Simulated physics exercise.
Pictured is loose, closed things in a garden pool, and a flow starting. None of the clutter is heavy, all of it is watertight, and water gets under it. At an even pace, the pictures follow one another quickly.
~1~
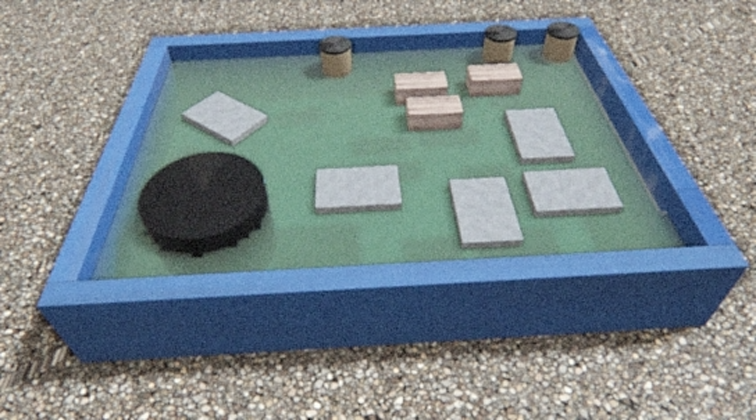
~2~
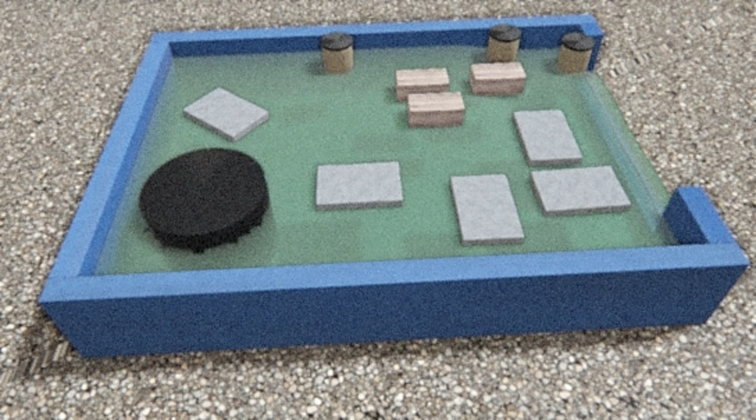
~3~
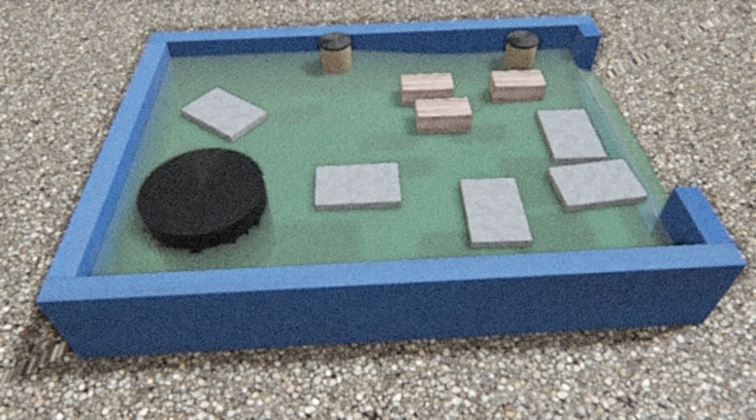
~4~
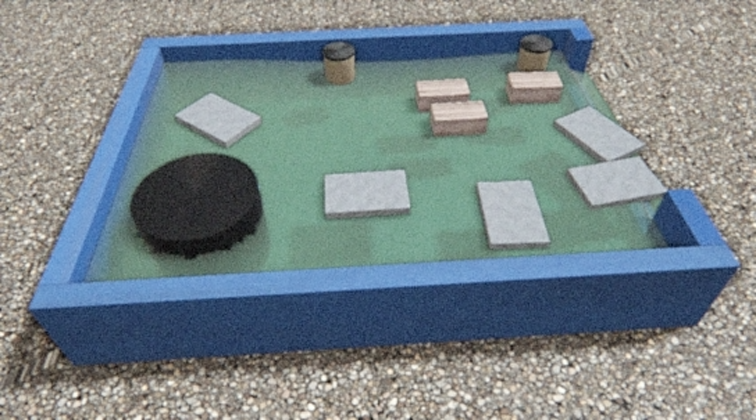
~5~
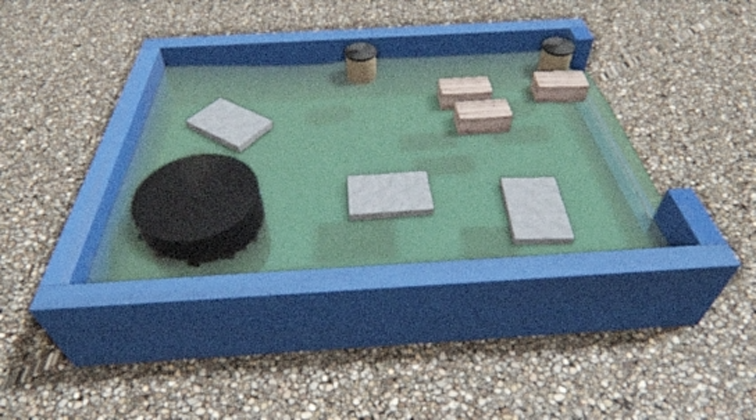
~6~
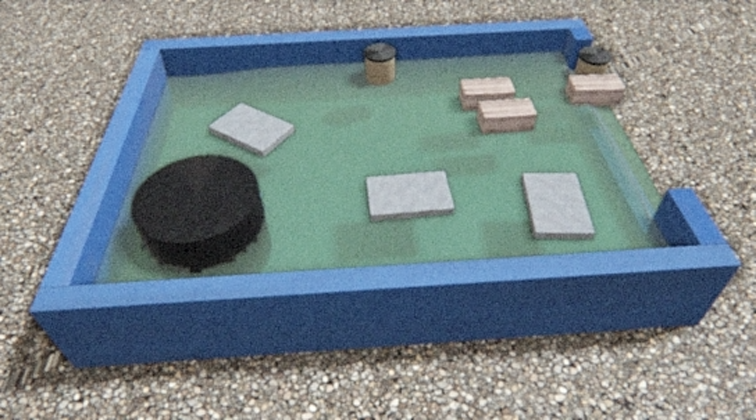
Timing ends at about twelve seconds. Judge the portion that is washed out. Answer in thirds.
Two thirds or more.
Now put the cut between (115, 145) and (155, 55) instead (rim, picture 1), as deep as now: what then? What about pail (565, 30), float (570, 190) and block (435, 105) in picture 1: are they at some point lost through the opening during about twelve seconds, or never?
First held back, then held back, then flushed away.
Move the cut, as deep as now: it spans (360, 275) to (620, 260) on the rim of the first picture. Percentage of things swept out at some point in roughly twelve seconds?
My figure is 50 %.
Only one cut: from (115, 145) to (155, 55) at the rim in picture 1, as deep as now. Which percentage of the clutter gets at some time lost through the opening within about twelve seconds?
Something like 50 percent.
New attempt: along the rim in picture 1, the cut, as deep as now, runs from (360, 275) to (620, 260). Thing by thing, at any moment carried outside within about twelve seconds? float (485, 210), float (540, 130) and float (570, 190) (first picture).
In the order given: Escapes, escapes, escapes.
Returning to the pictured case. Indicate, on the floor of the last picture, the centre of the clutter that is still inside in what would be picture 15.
I'd say roughly (409, 159).
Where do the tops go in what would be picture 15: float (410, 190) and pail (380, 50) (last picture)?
Roughly (488, 194) for one and (454, 59) for the other.
A moment on, 5 of 11 are out; 6 afloat.
Next, 8 of 11 are out; 3 afloat.
Later, 8 of 11 are out; 3 afloat.
In the end, 9 of 11 are out; 2 afloat.
